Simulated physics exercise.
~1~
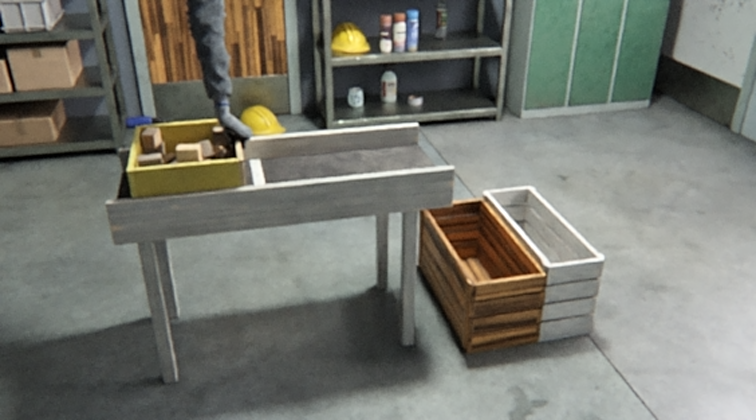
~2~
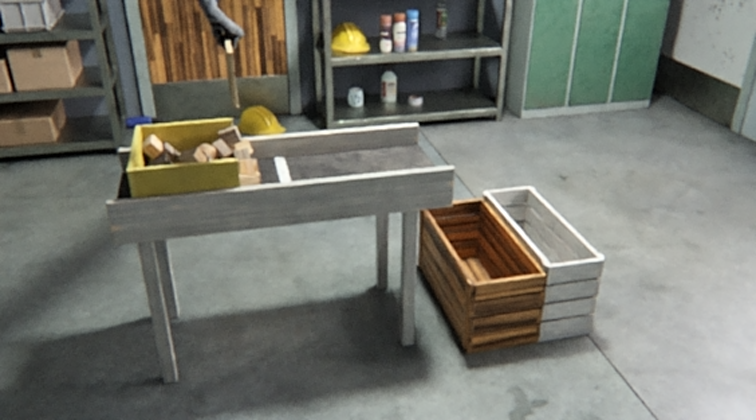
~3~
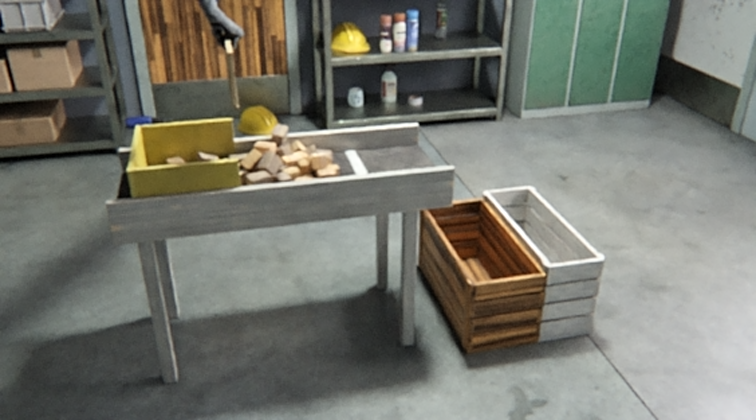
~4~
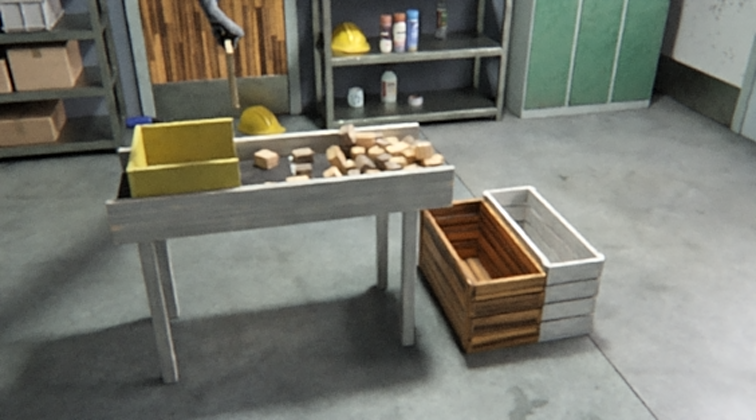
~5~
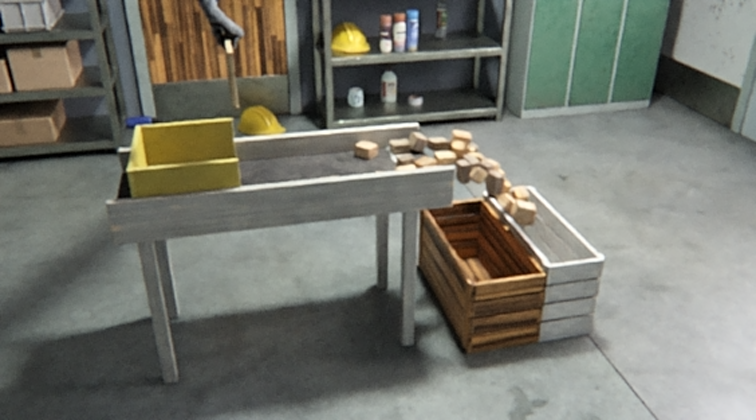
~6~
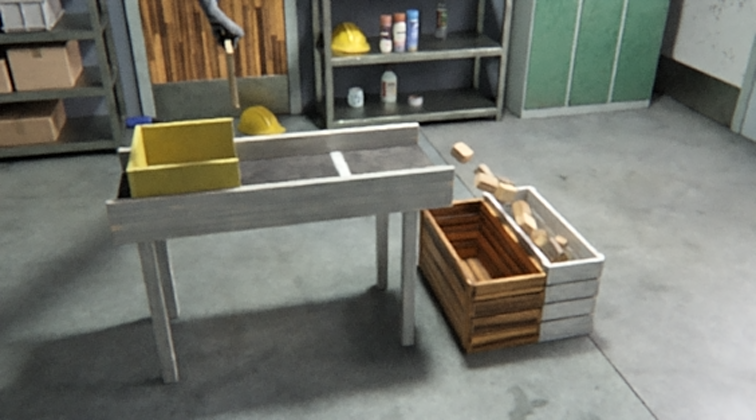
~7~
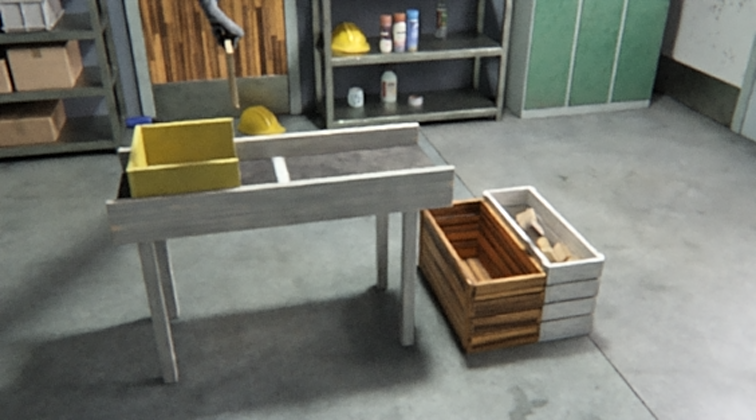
A heap of wooden blocks sits inside a yellow pen at the left end of a raised grey belt, with a gloved hand above it. The hand draws up the gate, and the blocks begin to slide out to the right. They spread along the belt as it carries them past the middle, bunching loosely toward the far end. Then they spill off the right edge in a stream, passing over the brown wooden bin. The last few drop into the white tote beyond, where the blocks come to rest, leaving the pen and belt empty.
